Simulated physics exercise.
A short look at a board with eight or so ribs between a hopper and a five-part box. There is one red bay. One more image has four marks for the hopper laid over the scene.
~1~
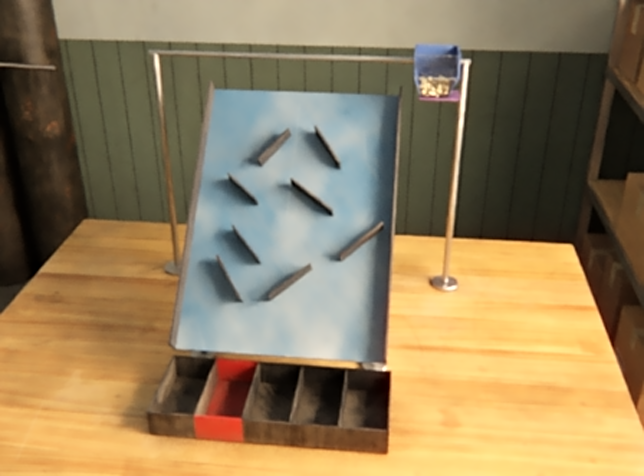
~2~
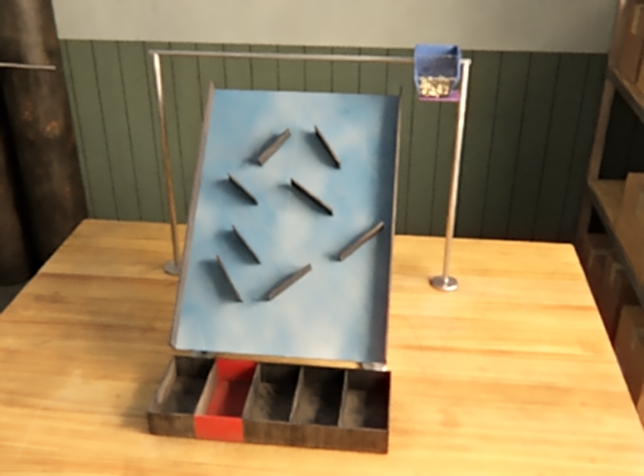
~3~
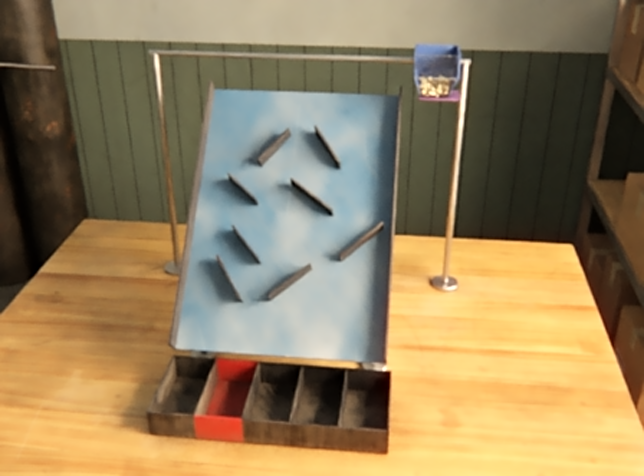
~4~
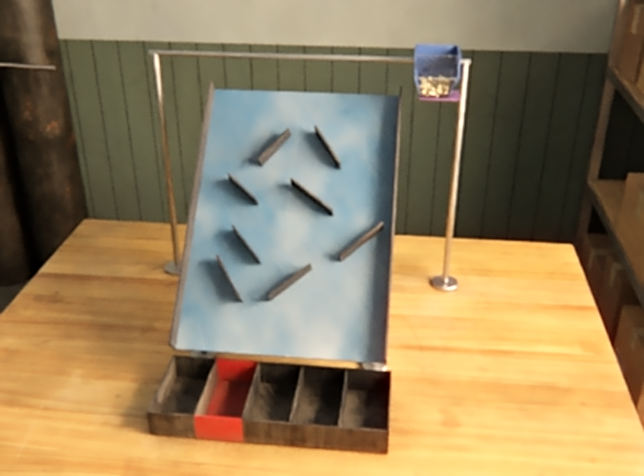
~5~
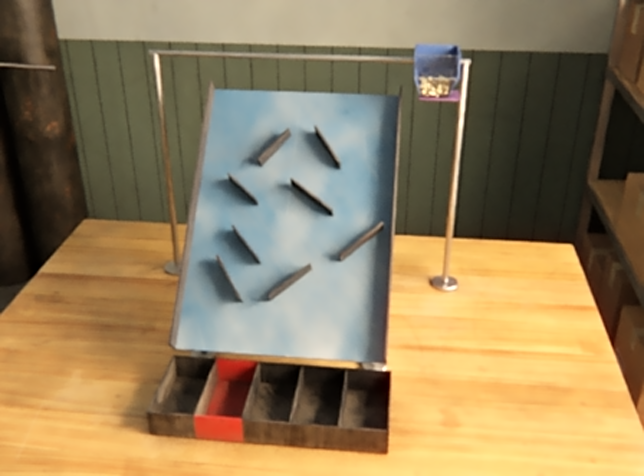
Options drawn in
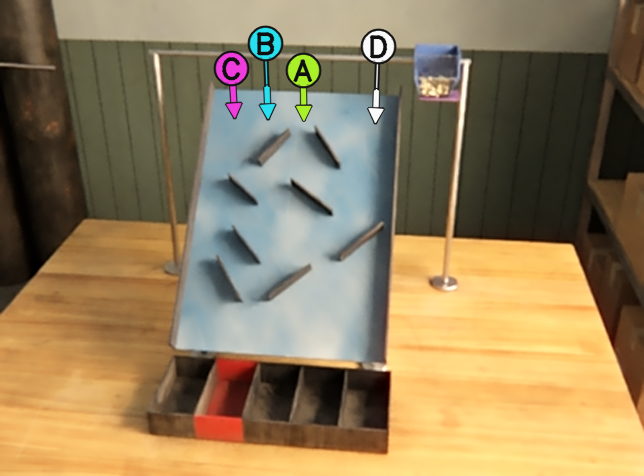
In a room with green wall panelling and shelves at the right, a wooden table is seen from the front and slightly above. A tilted pale blue board with dark angled ribs stands above a dark five-part box whose second bay from the left is red, while a small blue hopper of whitish pieces hangs at the upper right on a metal frame. Nothing visibly moves, and the camera stays still.
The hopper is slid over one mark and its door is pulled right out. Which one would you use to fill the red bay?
The best mark is B.
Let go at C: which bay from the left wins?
It is the first one.
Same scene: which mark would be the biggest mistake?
It is D.
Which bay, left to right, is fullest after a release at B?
It is the second one.
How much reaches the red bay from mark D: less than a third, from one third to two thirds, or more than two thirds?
Less than a third.
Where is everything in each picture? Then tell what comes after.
The first frame shows hopper at (434, 84), white beans, door shut.
The second frame shows ribs (258, 160) to (289, 128), (315, 126) to (340, 162), (228, 173) to (256, 199).
The third frame shows ribs (291, 178) to (332, 210), (232, 225) to (258, 259), (340, 256) to (383, 223).
The fourth frame shows ribs (217, 255) to (239, 298), (268, 296) to (310, 264).
The fifth frame shows red bay at (219, 427), number 2 of 5 from the left.
On the marked copy, mark A meets the board at (303, 115); mark B meets the board at (267, 113); mark C meets the board at (234, 112); mark D meets the board at (375, 117).
With A, about a quarter in the red bay, about two thirds in other bays, a small part held on the board.
With B, most in the red bay, a small part in other bays, a small part held on the board.
With C, about a third in the red bay, about two thirds in other bays.
With D, a small part in the red bay, nearly all in other bays.
